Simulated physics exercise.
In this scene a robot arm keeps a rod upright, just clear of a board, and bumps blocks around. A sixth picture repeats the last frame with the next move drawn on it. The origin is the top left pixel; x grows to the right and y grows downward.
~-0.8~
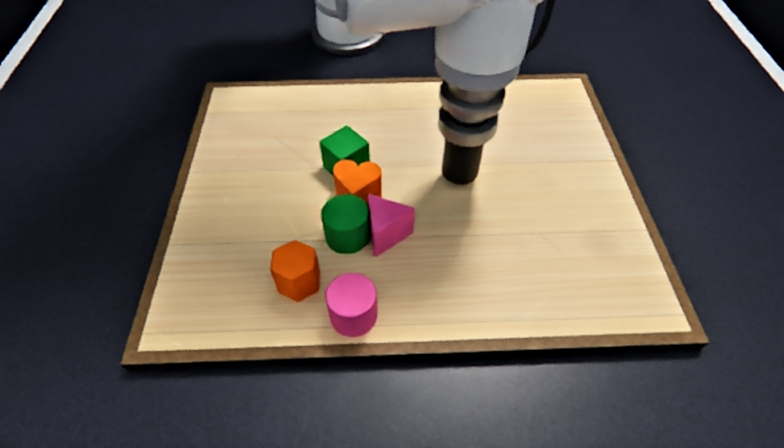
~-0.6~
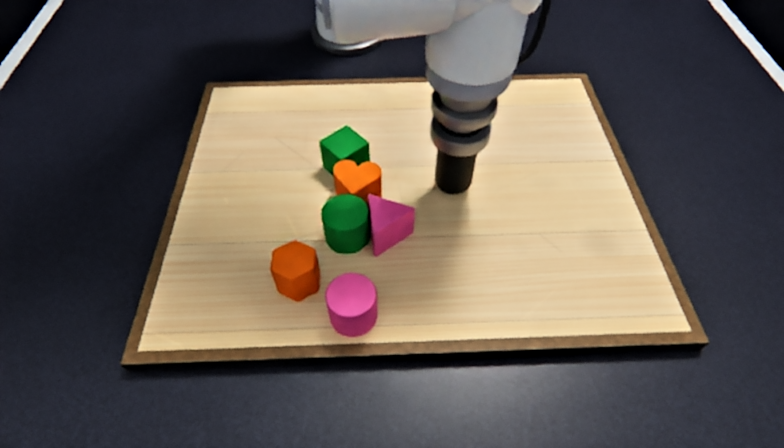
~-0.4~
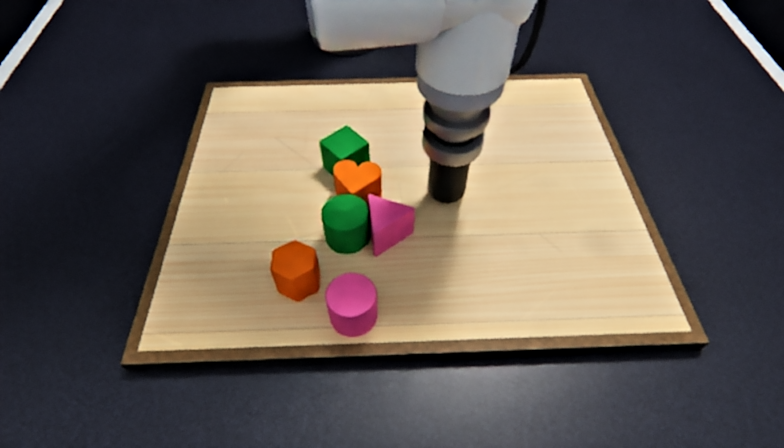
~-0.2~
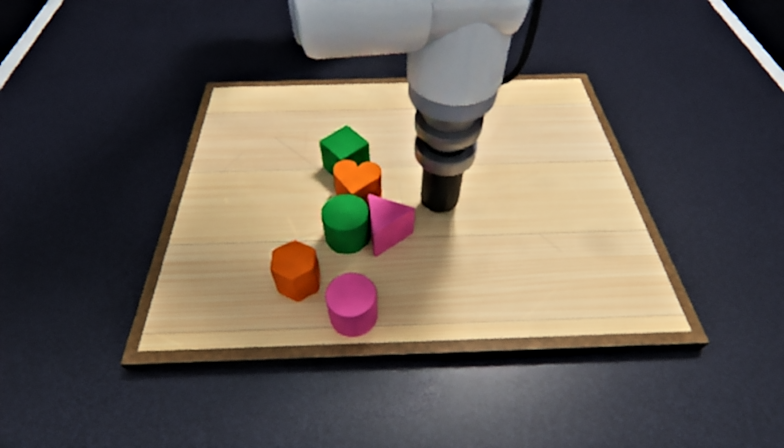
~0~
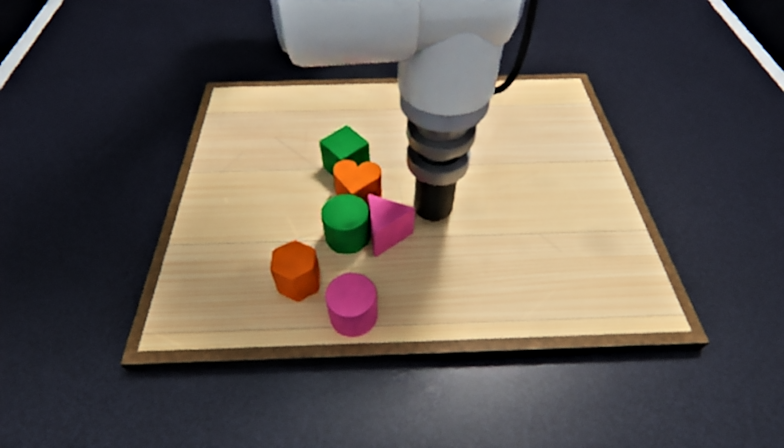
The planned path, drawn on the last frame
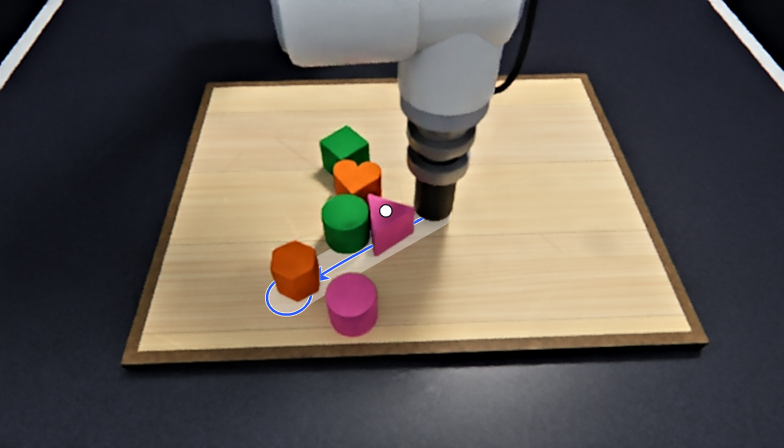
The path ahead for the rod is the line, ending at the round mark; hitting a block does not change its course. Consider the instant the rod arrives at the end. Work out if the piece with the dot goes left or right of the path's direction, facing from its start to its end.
Seen from start to end, it moves left.
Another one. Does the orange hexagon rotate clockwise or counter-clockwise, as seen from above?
Watching from overhead, you'd notice the orange hexagon rotating clockwise.
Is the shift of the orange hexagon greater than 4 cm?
Yes
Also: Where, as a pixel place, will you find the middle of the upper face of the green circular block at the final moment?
I predict (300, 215).
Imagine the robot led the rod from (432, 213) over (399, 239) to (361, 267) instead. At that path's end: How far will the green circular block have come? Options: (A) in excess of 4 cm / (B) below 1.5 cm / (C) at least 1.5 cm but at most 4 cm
C: At least 1.5 cm but at most 4 cm.
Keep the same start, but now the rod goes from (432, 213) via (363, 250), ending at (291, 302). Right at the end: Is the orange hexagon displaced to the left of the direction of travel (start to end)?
Answer: No.
Path on the board, from (432, 213) directly to (289, 295); the dot is on the pink triangle.
What follows on the original path. One third of the way, rod at (387, 232); green circular block at (324, 213); pink triangle at (357, 232), turned 25° clockwise.
Two thirds of the way, rod at (338, 259); orange hexagon at (264, 270), turned 50° clockwise; green circular block at (301, 216); pink triangle at (307, 266), turned 10° clockwise.
At the end, rod at (288, 290); orange hexagon at (214, 285), turned 100° clockwise; green circular block at (301, 216); pink circular block in place; pink triangle at (252, 302), turned 15° clockwise.
